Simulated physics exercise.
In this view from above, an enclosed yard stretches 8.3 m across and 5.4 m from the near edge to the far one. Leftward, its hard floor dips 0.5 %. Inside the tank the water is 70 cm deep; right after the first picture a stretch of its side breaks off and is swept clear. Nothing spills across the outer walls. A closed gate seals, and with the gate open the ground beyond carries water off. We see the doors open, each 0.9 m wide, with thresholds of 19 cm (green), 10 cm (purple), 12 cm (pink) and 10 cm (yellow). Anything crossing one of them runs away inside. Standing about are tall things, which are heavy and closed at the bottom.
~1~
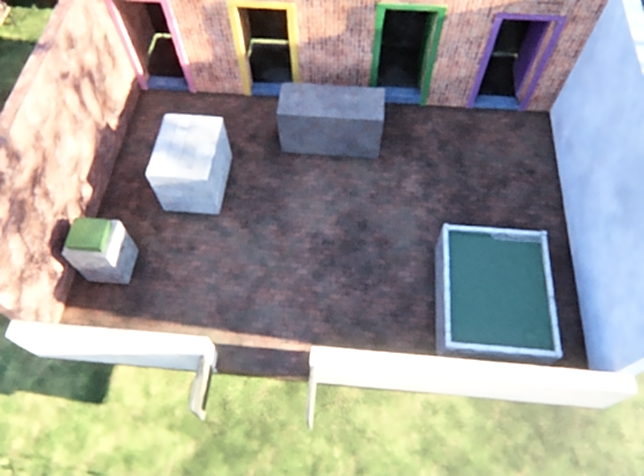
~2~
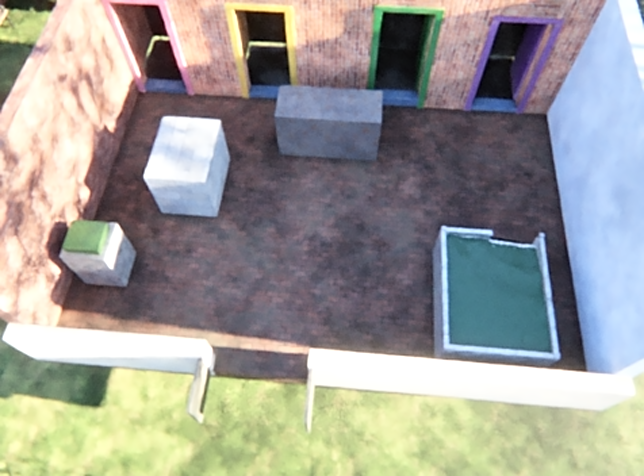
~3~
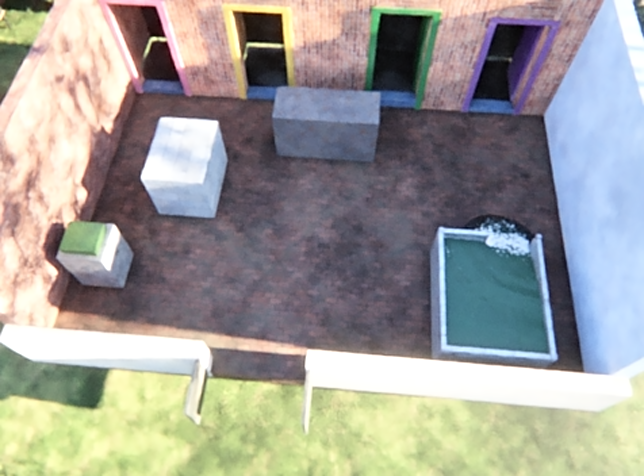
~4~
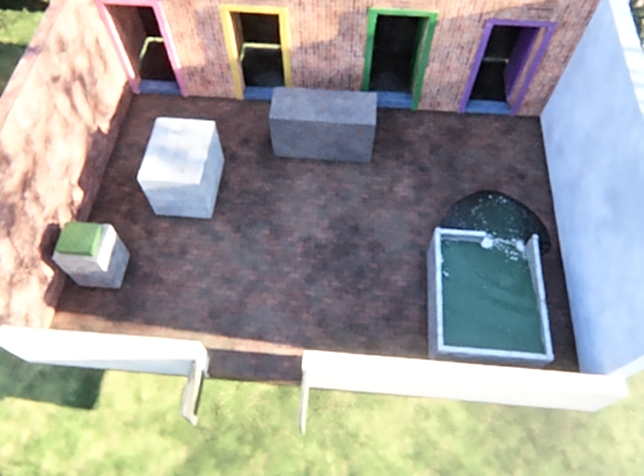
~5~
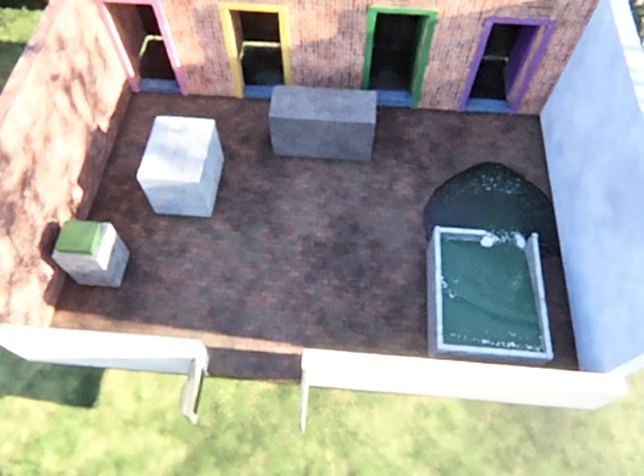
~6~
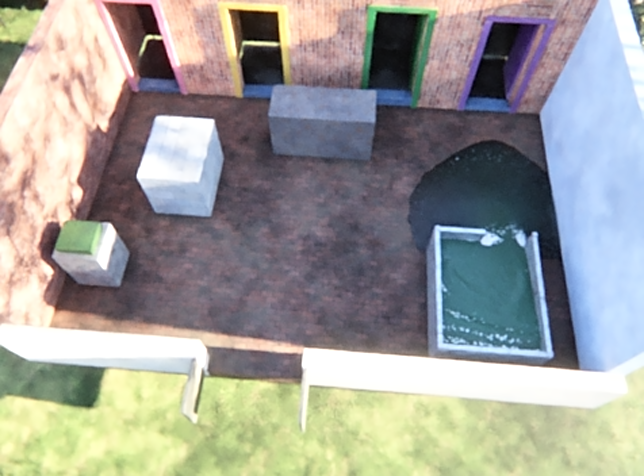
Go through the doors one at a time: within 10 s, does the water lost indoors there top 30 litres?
Green door - no, it does not. Purple door - yes, it does. Pink door - no, it does not. Yellow door - no, it does not.
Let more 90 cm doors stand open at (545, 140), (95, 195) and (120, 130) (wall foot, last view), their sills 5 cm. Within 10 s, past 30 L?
In sequence the answers are more than that, less than that and more than that.
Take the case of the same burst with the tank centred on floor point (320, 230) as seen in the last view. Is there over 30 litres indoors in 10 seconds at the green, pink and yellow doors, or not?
Measured against that limit, green comes out short of it, pink short of it and yellow short of it.
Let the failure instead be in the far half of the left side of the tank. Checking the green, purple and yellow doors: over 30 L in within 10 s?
Here's how it goes: Green falls short, purple falls short, yellow falls short.
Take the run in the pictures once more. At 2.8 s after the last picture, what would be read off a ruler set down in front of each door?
In centimetres, the green door has 13, the purple door 21, the pink door 0 and the yellow door 2.
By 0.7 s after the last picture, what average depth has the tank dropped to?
Roughly 48 centimetres.
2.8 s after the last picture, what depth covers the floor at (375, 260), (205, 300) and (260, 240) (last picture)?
0, 0 and 0 cm.
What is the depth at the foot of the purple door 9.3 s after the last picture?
Depth: Approx. 6.5 cm.
Then, 0.7 s after the last picture water covers 20 % of the floor and is deepest (37 cm) near (498, 253); green door not reached, purple door 16 cm at the sill, 8 L in, pink door not reached, yellow door not reached.
Then, 1.5 s after the last picture water covers 25 % of the floor and is deepest (37 cm) near (522, 119); green door 15 cm at the sill, 0 L in, purple door 26 cm at the sill, 66 L in, pink door not reached, yellow door not reached.
Then, 2.8 s after the last picture water covers 30 % of the floor and is deepest (22 cm) near (517, 147); green door 13 cm at the sill, 0 L in, purple door 21 cm at the sill, 156 L in, pink door not reached, yellow door 2 cm at the sill, 0 L in.
Then, 5.3 s after the last picture water covers 55 % of the floor and is deepest (16 cm) near (140, 97); green door 10 cm at the sill, 0 L in, purple door 14 cm at the sill, 240 L in, pink door 7 cm at the sill, 0 L in, yellow door 9 cm at the sill, 0 L in.
Then, 9.3 s after the last picture water covers 85 % of the floor and is deepest (10 cm) near (83, 232); green door 8 cm at the sill, 0 L in, purple door 6 cm at the sill, 252 L in, pink door 9 cm at the sill, 1 L in, yellow door 6 cm at the sill, 0 L in.
